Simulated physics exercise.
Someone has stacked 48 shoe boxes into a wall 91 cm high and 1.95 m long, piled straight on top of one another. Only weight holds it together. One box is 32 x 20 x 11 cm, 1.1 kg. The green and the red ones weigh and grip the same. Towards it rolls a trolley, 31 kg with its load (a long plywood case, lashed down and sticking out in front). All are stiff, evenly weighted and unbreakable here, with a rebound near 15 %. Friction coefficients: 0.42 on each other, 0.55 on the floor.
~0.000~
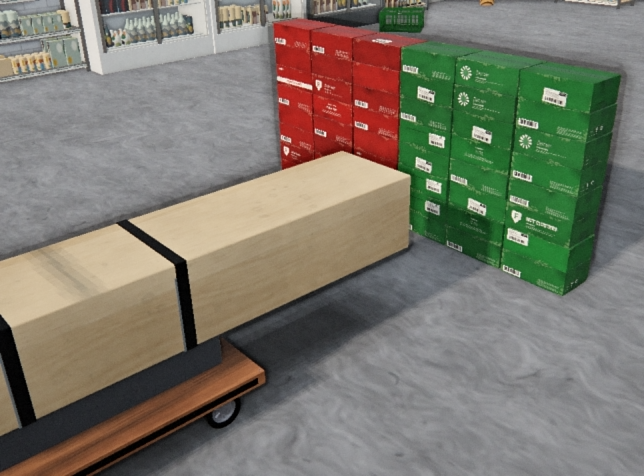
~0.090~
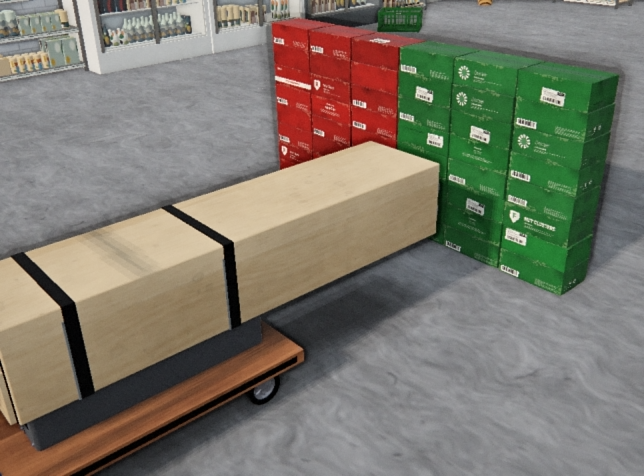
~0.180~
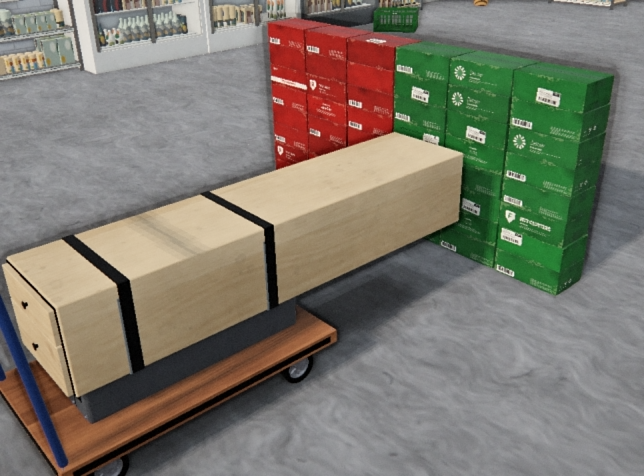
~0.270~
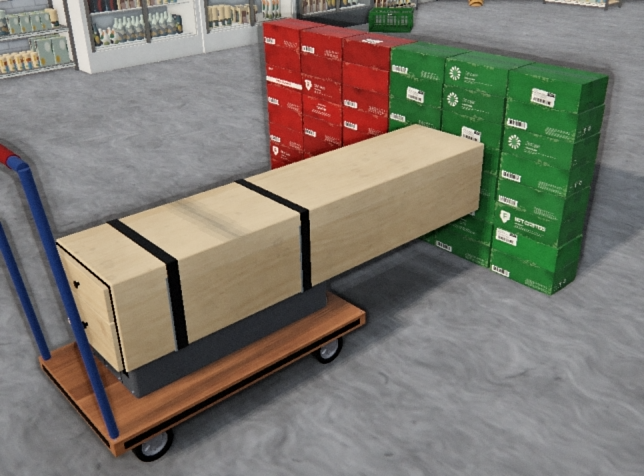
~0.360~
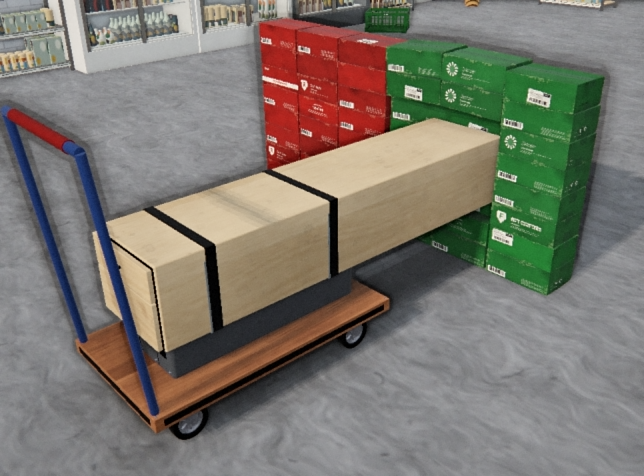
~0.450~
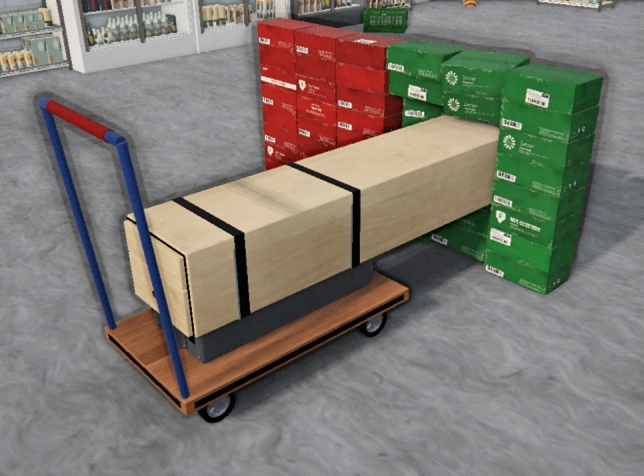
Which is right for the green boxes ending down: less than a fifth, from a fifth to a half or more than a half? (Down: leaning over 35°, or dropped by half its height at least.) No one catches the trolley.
It comes to over a half.
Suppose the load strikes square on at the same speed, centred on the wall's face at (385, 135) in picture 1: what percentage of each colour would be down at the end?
Then green 20, red 30 per cent.
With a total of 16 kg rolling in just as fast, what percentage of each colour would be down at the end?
In that case green 60, red 0 per cent.
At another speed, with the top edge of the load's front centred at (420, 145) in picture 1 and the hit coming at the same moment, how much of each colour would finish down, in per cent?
Then green 60, red 0 per cent.
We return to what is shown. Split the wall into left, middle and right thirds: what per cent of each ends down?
Left 0, middle 40, right 50 per cent.
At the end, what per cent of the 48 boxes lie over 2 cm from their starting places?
50 per cent.
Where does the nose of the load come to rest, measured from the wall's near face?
Some 100 cm beyond.
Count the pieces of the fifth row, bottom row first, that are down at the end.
The count is 2.
After 0.54 s, load 28 cm past the wall's line, still rolling; 2 of the 24 green boxes down (2 of 48 in all colours); top green box unmoved.
After 0.76 s, load 53 cm past the wall's line, still rolling; 13 of the 24 green boxes down (13 of 48 in all colours); top green box 19 mm from its place.
After 1.08 s, load 85 cm past the wall's line, still rolling; 14 of the 24 green boxes down (14 of 48 in all colours); top green box 21 mm from its place.
After 1.42 s, load 1.01 m past the wall's line, still rolling; 14 of the 24 green boxes down (14 of 48 in all colours); top green box 10 cm from its place.
In the end (2.8 s), load 1.02 m past the wall's line, stopped; 14 of the 24 green boxes down (14 of 48 in all colours); top green box 10 cm from its place; top red box unmoved. That is 58 per cent. From the last view, middles, top green box near (571, 85), top red box near (289, 34).
